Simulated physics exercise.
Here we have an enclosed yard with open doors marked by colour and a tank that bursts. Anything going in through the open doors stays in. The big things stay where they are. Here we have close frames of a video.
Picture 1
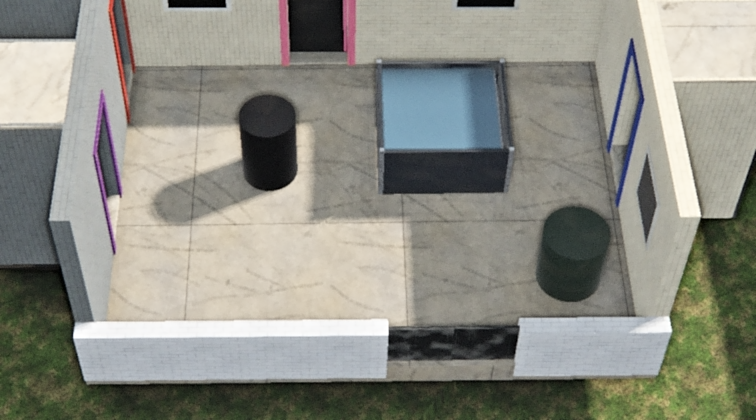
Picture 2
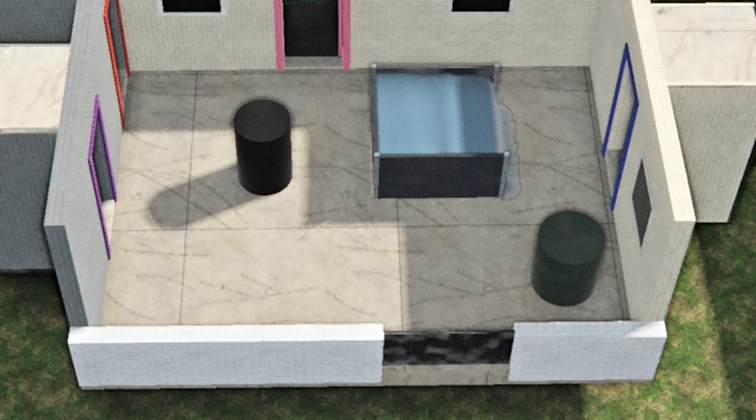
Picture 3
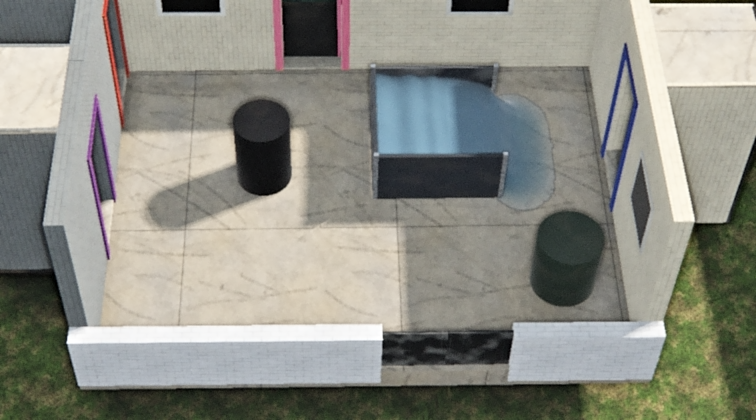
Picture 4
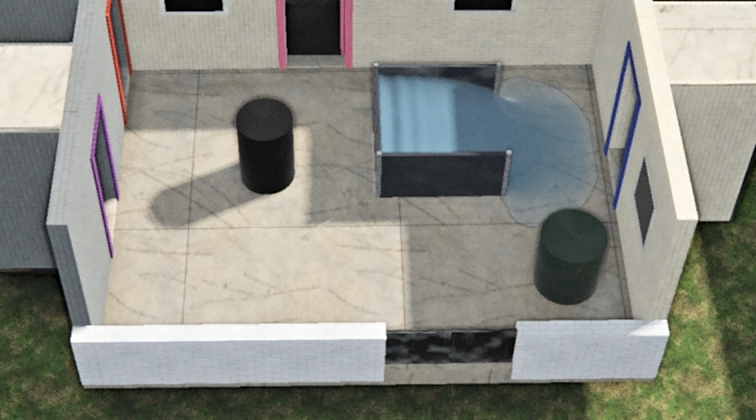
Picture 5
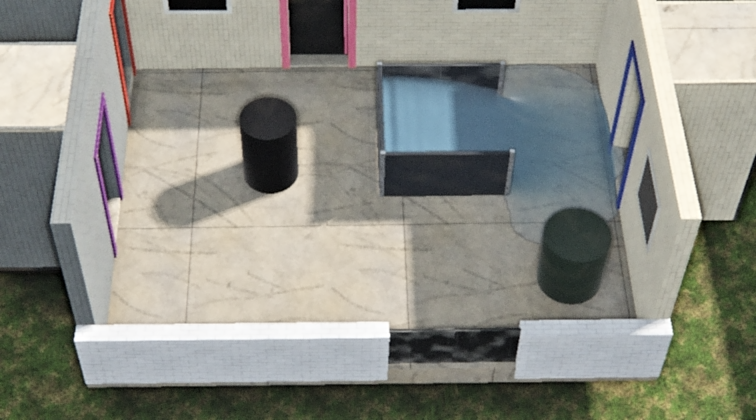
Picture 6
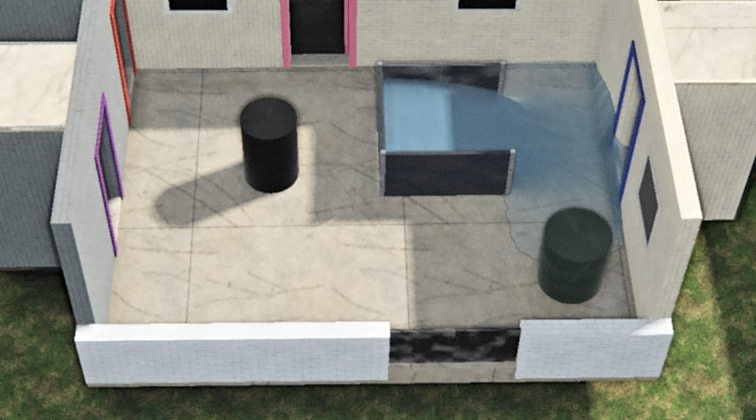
Pale blue water pours through the open right side of a dark-walled tank in a roofless, pale-walled courtyard seen from high above, with grass outside. A black cylinder stands left of the tank and a dark green one at lower right, with purple and red outlines on the left wall, pink at the back and blue on the right. The water fans rightward across the stone floor to the right wall and spreads toward the green cylinder, while the view shifts very slightly.
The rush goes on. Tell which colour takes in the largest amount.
The largest amount goes in at blue.
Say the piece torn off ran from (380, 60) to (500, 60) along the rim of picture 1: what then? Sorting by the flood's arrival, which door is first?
First comes the pink one.
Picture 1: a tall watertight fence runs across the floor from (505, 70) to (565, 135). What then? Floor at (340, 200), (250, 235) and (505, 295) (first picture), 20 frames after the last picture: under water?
Lab note - three points, in order: No flooding; no flooding; flooding.
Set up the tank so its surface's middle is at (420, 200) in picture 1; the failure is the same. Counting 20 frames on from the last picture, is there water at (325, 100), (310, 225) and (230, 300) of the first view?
Log, spots in order: Taken by the flood / unwetted / taken by the flood.
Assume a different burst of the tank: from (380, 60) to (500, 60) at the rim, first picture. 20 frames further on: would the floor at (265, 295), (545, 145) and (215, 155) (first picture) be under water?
The first spot is left untouched, the second is soaked through and the third is soaked through.
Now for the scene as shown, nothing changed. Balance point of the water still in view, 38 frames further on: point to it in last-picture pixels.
I'd put it at around (373, 200).
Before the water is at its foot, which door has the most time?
Answer: The purple door.
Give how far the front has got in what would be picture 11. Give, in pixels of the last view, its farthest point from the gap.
Somewhere about (634, 349).
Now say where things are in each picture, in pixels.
In the first frame, still water in the water tank at (443, 109).
In the second frame, water pours out at (496, 139) and has run to a hidden place.
In the third frame, water pours out at (495, 140) and has run to (533, 204).
In the fourth frame, water pours out at (498, 140) and has run to (567, 100).
In the fifth frame, the front is at (596, 90), out from the gap at (501, 140).
In the sixth frame, the front is at (621, 241), out from the gap at (501, 140).
A moment on, water covers 15 % of the floor; red door not reached, pink door not reached, blue door a lot in, purple door not reached.
Next, water covers 25 % of the floor; red door not reached, pink door not reached, blue door a lot in, purple door not reached.
Then, water covers 65 % of the floor; red door not reached, pink door a trickle in, blue door a lot in, purple door not reached.
Later, water covers 90 % of the floor; red door a trickle in, pink door some in, blue door a lot in, purple door wet at the sill, nothing in.
In the end, water covers 90 % of the floor; red door a trickle in, pink door some in, blue door a lot in, purple door some in; the blue door has let in the most.
